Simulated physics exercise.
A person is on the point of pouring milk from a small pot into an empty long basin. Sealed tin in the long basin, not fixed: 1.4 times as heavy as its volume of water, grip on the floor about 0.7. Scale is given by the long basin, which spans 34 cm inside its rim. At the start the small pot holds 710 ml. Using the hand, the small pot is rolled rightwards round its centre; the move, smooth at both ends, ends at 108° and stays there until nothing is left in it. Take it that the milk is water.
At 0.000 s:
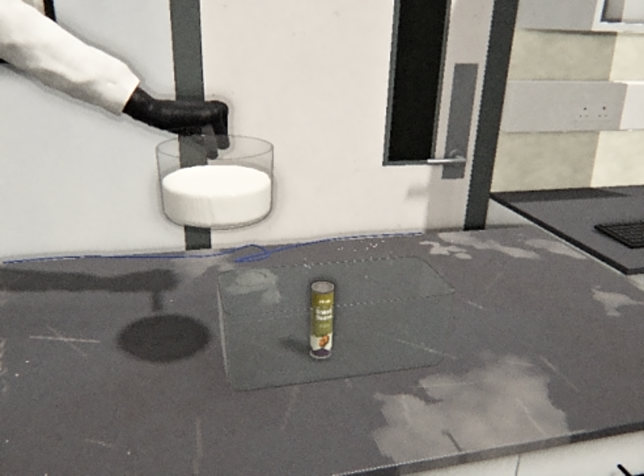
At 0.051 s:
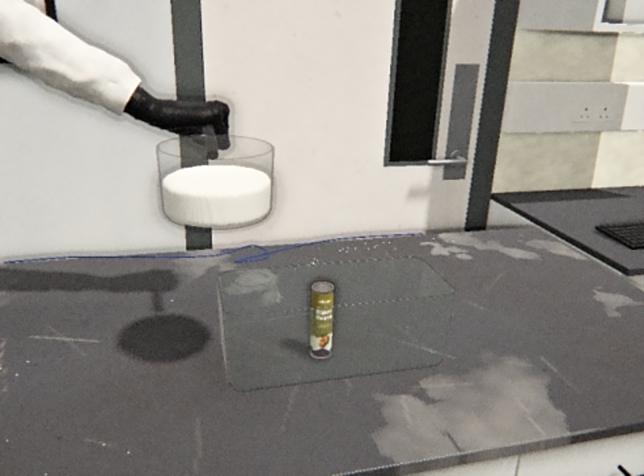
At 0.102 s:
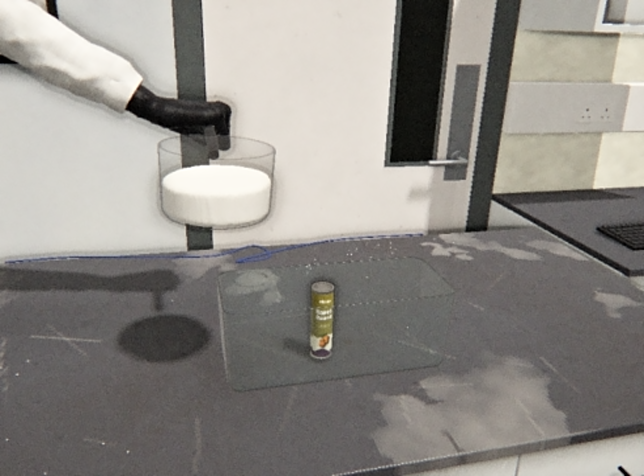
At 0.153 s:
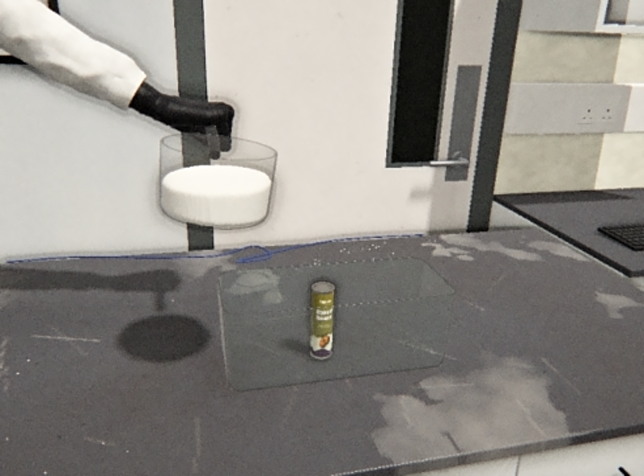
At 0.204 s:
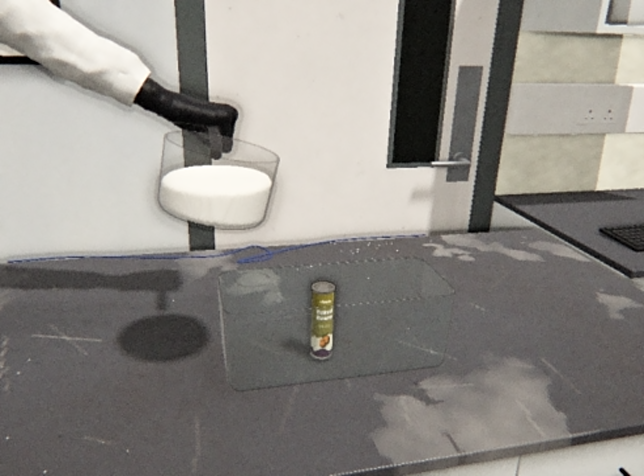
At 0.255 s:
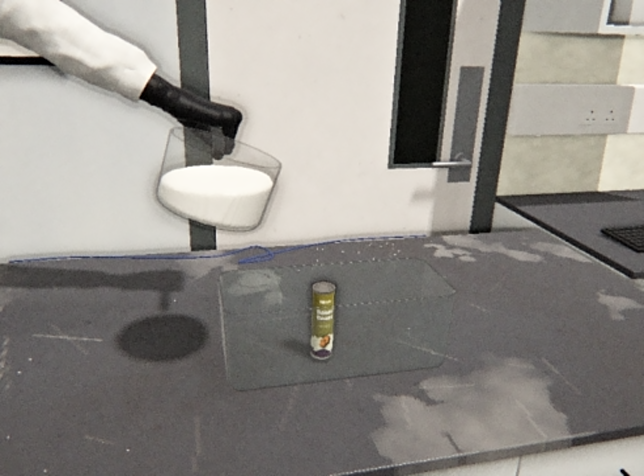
A black-gloved hand slowly tilting a clear pot of milk slightly rightwards above a grey worktop, where a small tin stands still.
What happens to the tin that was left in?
It does not come down.
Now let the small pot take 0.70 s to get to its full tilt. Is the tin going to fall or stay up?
The tin stays balanced.
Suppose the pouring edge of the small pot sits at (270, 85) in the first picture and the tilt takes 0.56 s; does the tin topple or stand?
After that, the tin overturns.
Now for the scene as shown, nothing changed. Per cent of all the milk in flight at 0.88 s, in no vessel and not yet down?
Airborne fraction: Approx. 16 %.
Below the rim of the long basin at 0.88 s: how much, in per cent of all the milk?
Some 68 percent.
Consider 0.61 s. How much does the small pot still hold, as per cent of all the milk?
Close to 66 percent of the liquid remains at that time.
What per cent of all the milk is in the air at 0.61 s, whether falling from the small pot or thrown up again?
About 32 per cent.
Then, 0.61 s in, the tilt is 78° and 66 per cent is still to pour; the tin stands where it began.
Then, 0.88 s in, the tilt is 106° and 15 per cent is still to pour; the tin stands where it began.
Then, 1.15 s in, the tilt is 108° and 1 per cent is still to pour; the tin stands where it began.
Then, 1.45 s in, the tilt is 108° and 0 per cent is still to pour; the tin stands where it began.
Finally, the tin stands where it began.
